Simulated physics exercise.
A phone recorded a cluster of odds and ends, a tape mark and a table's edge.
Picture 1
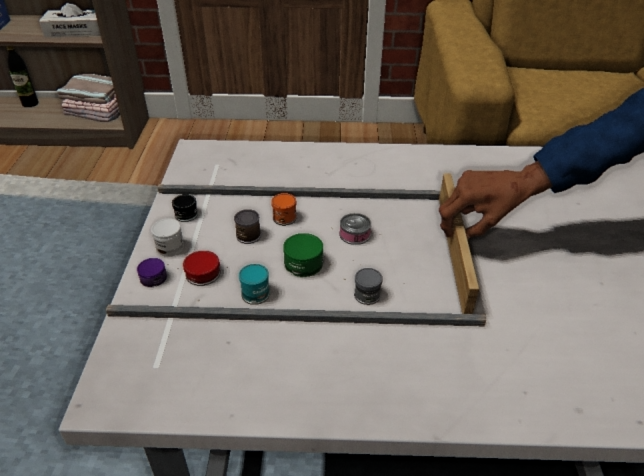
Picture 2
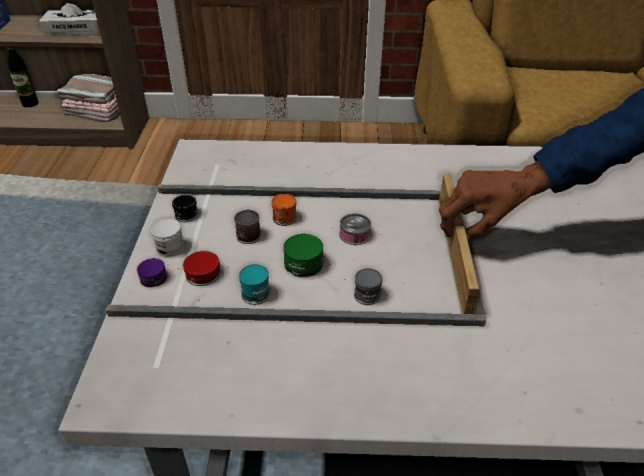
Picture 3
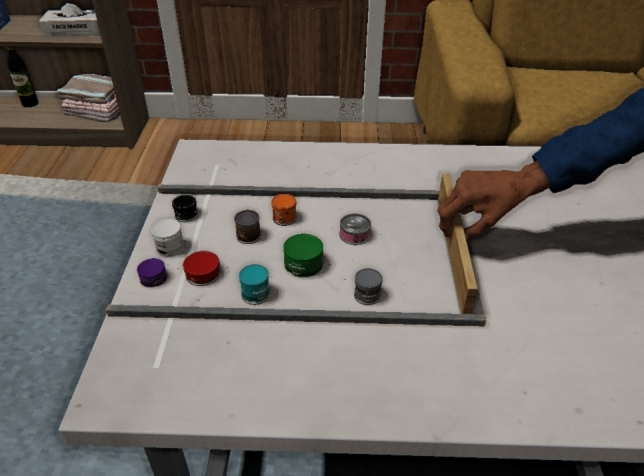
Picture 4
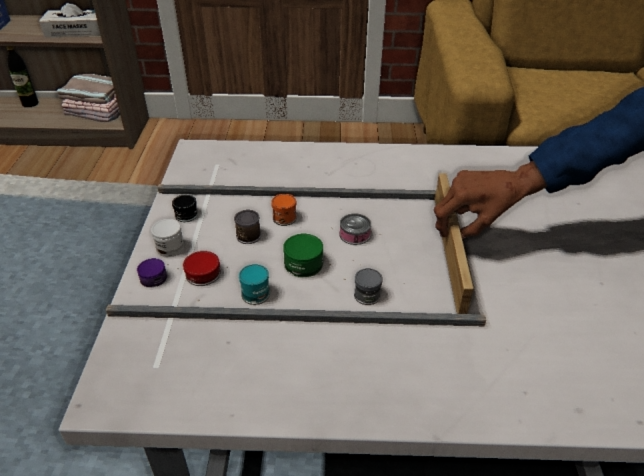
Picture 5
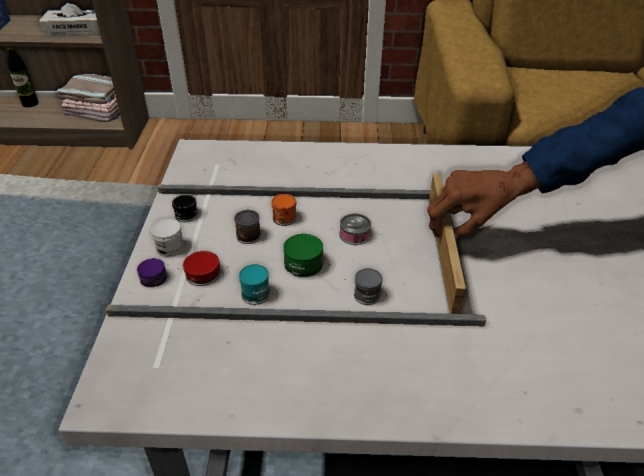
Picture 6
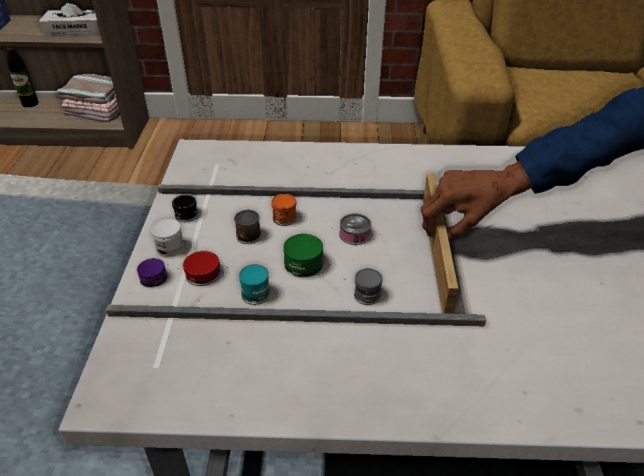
A hand holding an upright wooden board at the right end of two rails stays nearly still, then slides it slightly left, while the colourful tubs and tins between the rails on the white table remain in place.
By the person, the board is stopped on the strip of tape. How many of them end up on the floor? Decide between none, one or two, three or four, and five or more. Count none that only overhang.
Decision: One or two.
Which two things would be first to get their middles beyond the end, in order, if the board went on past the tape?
Order, earliest first: Purple tub, white tub.
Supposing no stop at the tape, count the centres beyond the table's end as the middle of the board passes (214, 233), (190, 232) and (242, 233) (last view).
Respectively, 0, 1 and 0.
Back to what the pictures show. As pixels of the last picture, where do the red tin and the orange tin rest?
Look around (134, 273) for the first and around (190, 206) for the second.
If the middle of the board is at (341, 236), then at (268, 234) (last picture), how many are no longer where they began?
The first number is 2, the next one 6.
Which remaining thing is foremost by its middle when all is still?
The white tub.
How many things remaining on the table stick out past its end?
Number: 2.
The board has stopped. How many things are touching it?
The answer is 4.
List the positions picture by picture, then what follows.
The first frame shows purple tub (152, 272); white tub (168, 238); black tin (185, 208); board (456, 238); tape (193, 246).
The second frame shows white tub (168, 238); pink tin (355, 229).
The third frame shows black tin (185, 208); turquoise tin (255, 284).
The fourth frame shows purple tub (152, 273); red tin (202, 268).
The fifth frame shows white tub (168, 238); brown tin (248, 227).
The sixth frame shows purple tub (152, 273); white tub (168, 238); black tin (185, 208); board (438, 238); tape (193, 246).
Soon after, none off yet; purple tub at rest near (152, 273); white tub at rest near (168, 238); black tin at rest near (185, 208).
By the end, the number that fall off is one or two; fallen, purple tub.
